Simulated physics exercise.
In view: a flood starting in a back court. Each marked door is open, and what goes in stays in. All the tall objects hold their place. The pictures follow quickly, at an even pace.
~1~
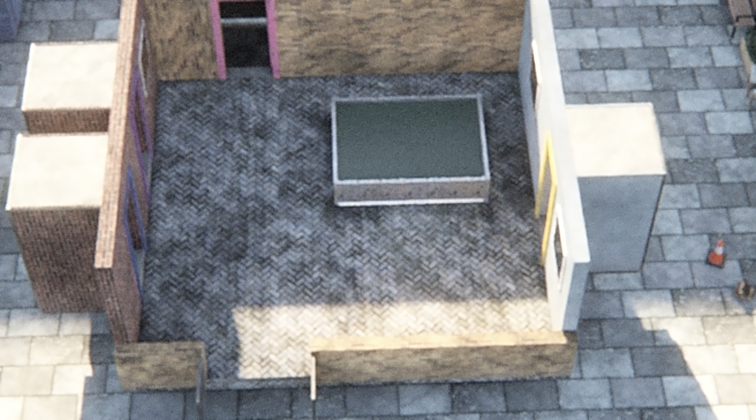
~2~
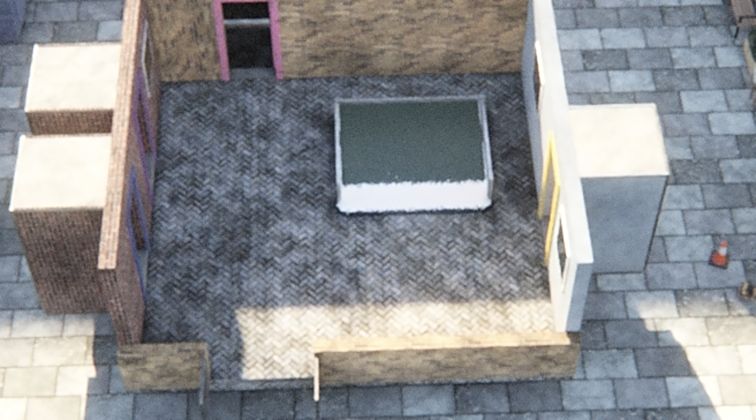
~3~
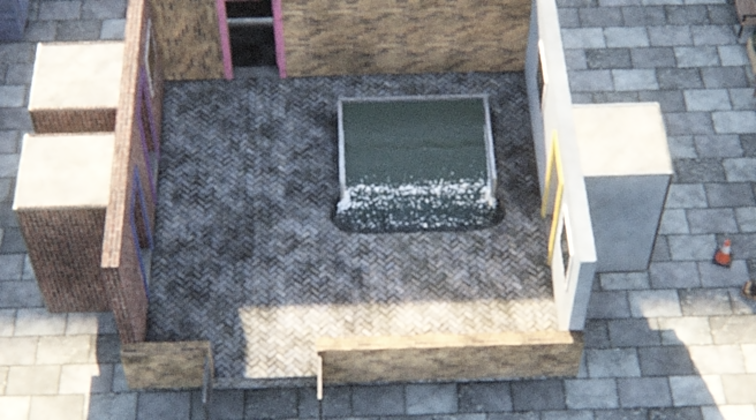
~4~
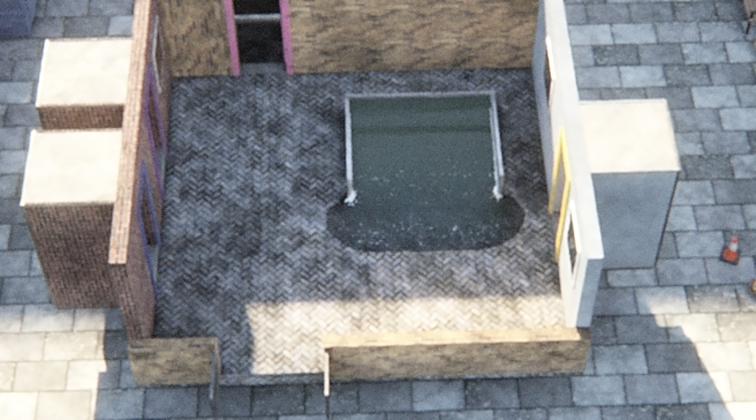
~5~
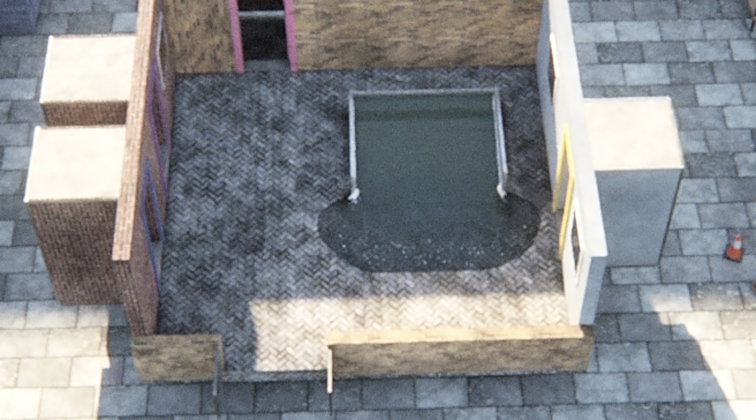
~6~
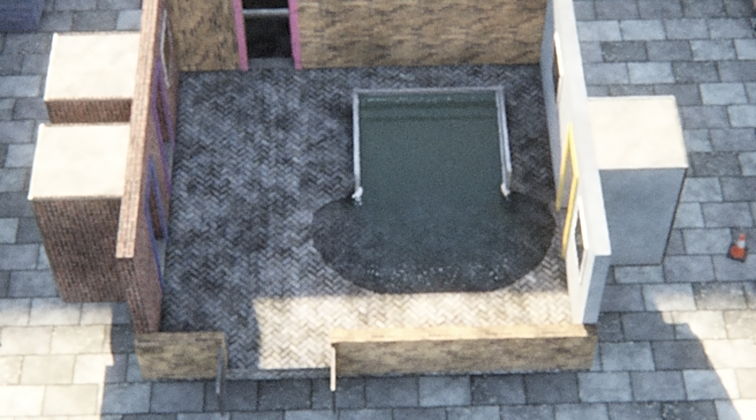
Dark water in a rectangular tank bursts through its near side in a white, foamy band, then spreads toward the viewer and out to both sides in a rounded pool across the paving of a roofless, walled court.
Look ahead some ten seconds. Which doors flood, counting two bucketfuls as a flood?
In the end: The blue door stays under that; the purple door stays under that; the yellow door stays under that; the pink door stays under that.
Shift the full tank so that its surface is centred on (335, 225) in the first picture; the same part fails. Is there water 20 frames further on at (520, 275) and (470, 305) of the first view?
In that order: Under water, flooded.
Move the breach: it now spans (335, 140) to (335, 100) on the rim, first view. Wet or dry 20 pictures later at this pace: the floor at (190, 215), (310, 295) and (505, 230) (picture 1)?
In turn: Wet, not flooded, free of water.
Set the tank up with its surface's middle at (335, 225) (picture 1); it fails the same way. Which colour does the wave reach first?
It is the yellow one.
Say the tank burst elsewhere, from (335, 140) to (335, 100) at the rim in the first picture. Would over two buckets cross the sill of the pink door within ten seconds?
In short: Pink goes over.
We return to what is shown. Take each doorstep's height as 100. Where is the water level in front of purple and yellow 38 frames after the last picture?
Near 10 and 90 in a hundred.
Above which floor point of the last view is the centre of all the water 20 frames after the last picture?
Near (430, 267).
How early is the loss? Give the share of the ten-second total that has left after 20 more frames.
Some 30 per cent.
A moment on, water covers 35 % of the floor; the blue door not reached, the purple door not reached, the yellow door wet at the sill, nothing in, the pink door not reached.
Next, water covers 40 % of the floor; the blue door not reached, the purple door not reached, the yellow door wet at the sill, nothing in, the pink door not reached.
Then, water covers 45 % of the floor; the blue door not reached, the purple door not reached, the yellow door wet at the sill, nothing in, the pink door not reached.
Later, water covers 65 % of the floor; the blue door wet at the sill, nothing in, the purple door wet at the sill, nothing in, the yellow door under two buckets in, the pink door not reached.
In the end, water covers 90 % of the floor; the blue door wet at the sill, nothing in, the purple door wet at the sill, nothing in, the yellow door under two buckets in, the pink door under two buckets in.
